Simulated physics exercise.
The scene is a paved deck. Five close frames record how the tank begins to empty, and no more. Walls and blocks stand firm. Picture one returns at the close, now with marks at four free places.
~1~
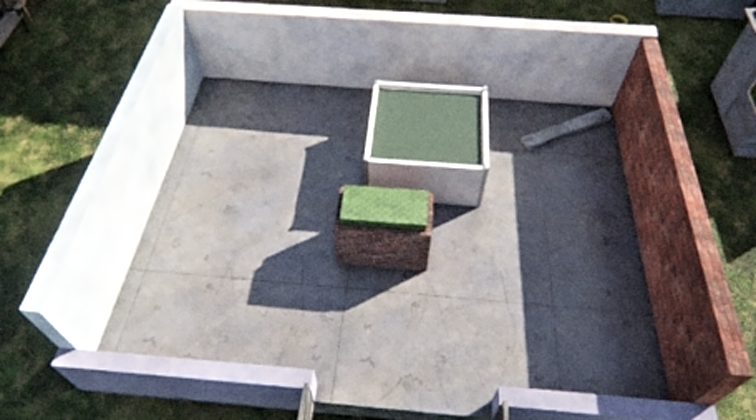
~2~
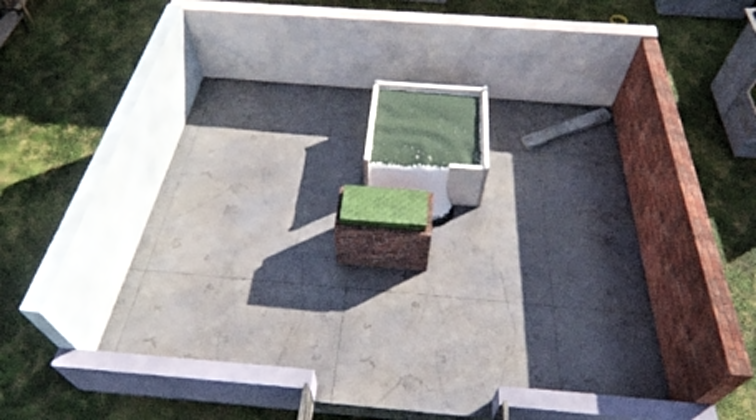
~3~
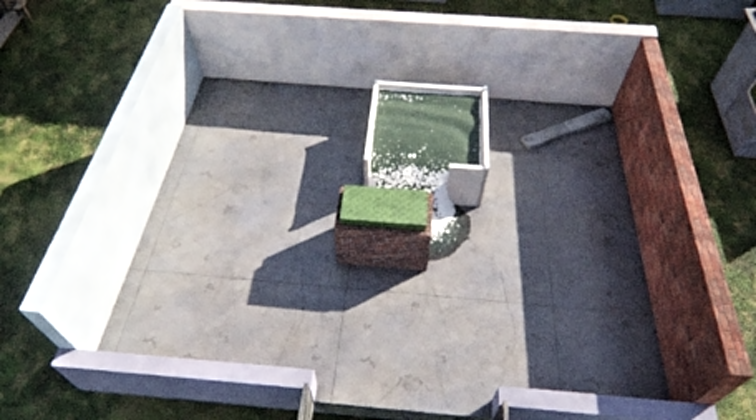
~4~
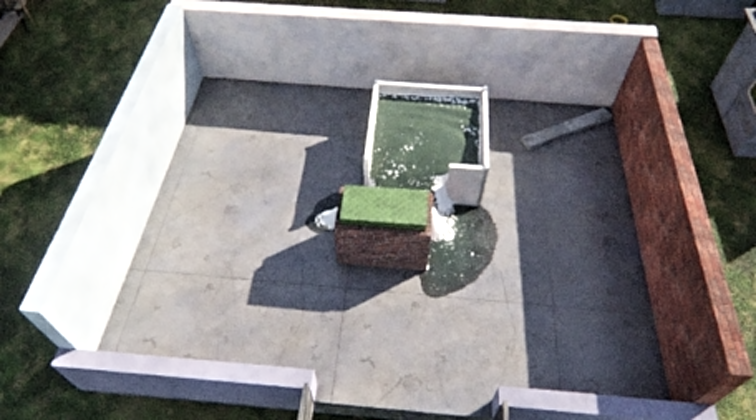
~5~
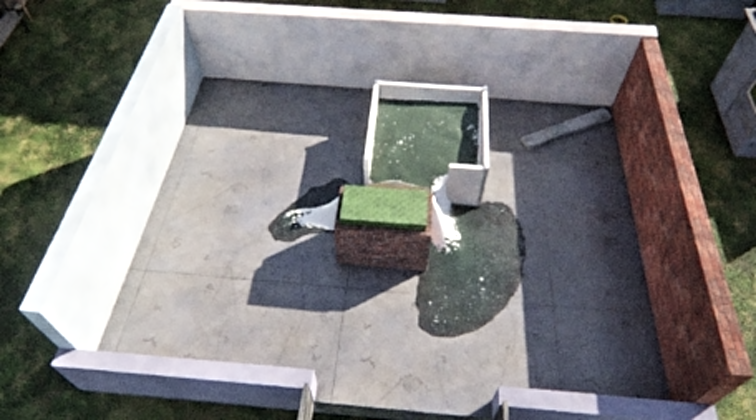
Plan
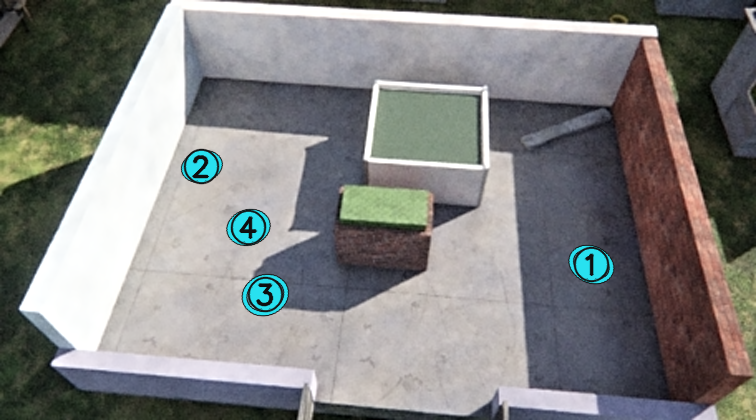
Water pours from a white tank, splits around a grass-topped brick block and spreads across paving.
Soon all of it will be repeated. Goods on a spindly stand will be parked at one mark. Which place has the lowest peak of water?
3 works best here.
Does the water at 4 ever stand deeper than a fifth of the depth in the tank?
No, it does not.
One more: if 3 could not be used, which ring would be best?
The answer is 4.
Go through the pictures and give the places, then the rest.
Tank full, its middle at (428, 126); open gate at (405, 382), in the first frame.
Water covers 1 % of the ground, its front hidden from here, in the second frame.
Front seen at (438, 254), 3 % of the ground wet, in the third frame.
Front seen at (453, 287), 6 % of the ground wet, in the fourth frame.
Front seen at (469, 326), 11 % of the ground wet, in the fifth frame.
On the marked copy, 1 at (591, 264); 2 at (201, 166); 3 at (265, 294); 4 at (248, 227).
With 1, the water peaks at about 15 % of the depth that stood in the tank.
With 2, the water peaks at about 17 % of the depth that stood in the tank.
With 3, the water peaks at about 4 % of the depth that stood in the tank.
With 4, the water peaks at about 8 % of the depth that stood in the tank.
